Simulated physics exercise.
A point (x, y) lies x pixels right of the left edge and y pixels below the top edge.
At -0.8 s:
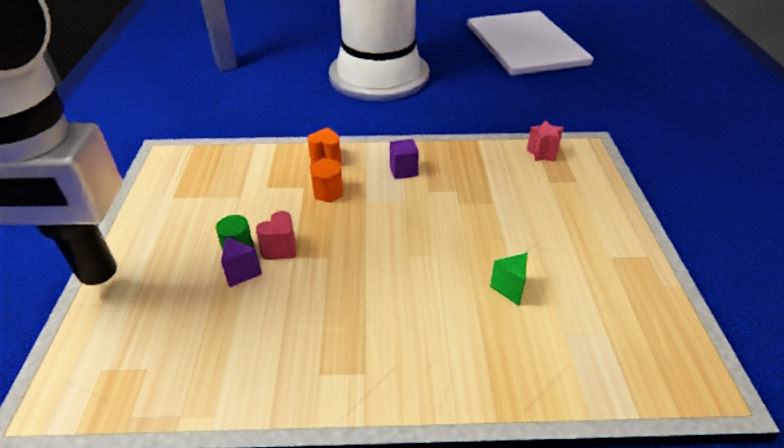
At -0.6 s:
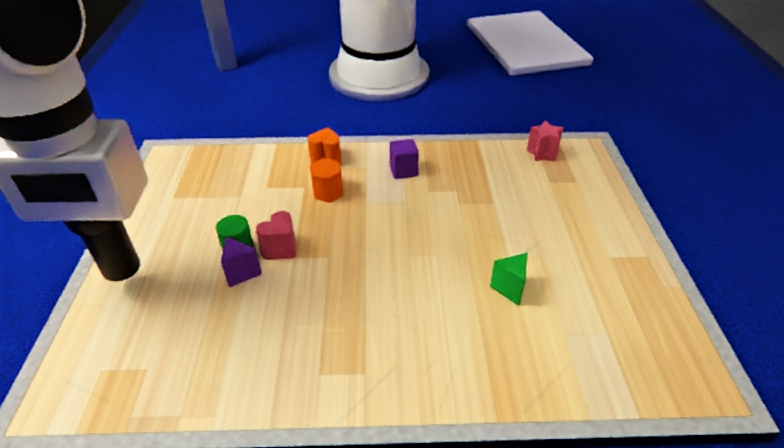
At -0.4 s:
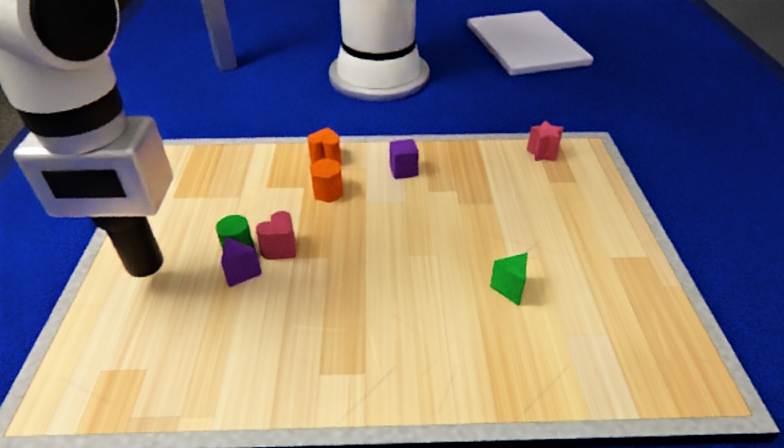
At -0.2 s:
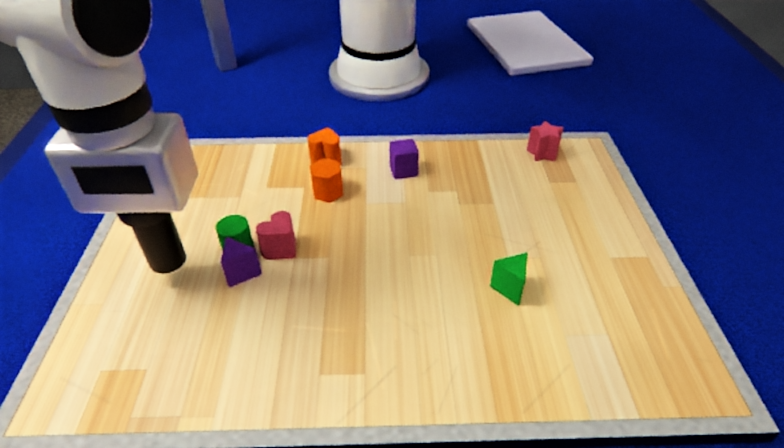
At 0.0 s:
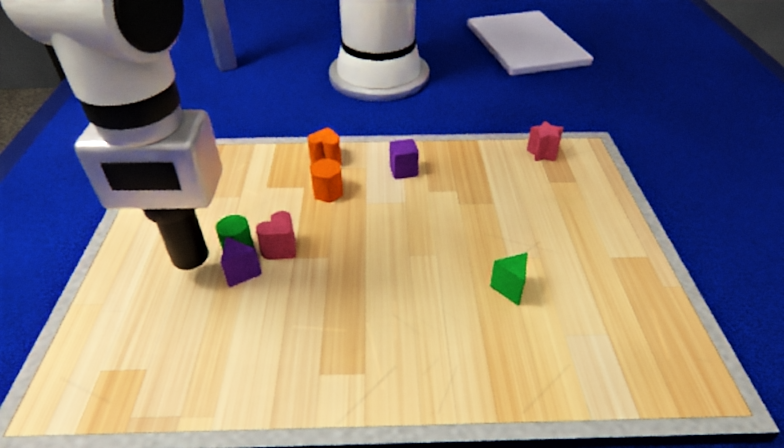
A pale wooden board with a grey border lies on a blue surface, seen from above at an angle by a still camera. A green cylinder, purple triangular block and pinkish-red heart cluster left of centre, with two orange blocks and a purple cube behind, a pink star far right and a green triangular block right. A white robotic arm slides its black rod rightward from the left edge towards the cluster, pushing nothing.
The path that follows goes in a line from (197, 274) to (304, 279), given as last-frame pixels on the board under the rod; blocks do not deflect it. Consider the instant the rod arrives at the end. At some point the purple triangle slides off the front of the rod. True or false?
False - the claim does not hold.
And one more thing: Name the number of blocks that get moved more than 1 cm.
Displaced: One.
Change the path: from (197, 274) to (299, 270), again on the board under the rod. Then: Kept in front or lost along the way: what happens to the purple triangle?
It will keep going ahead of the rod.
What follows on the original path. One third of the way, rod at (228, 260); purple triangle at (256, 250).
Two thirds of the way, rod at (265, 261); purple triangle at (293, 251).
At the end, rod at (301, 263); green circular block in place; purple triangle at (330, 252).
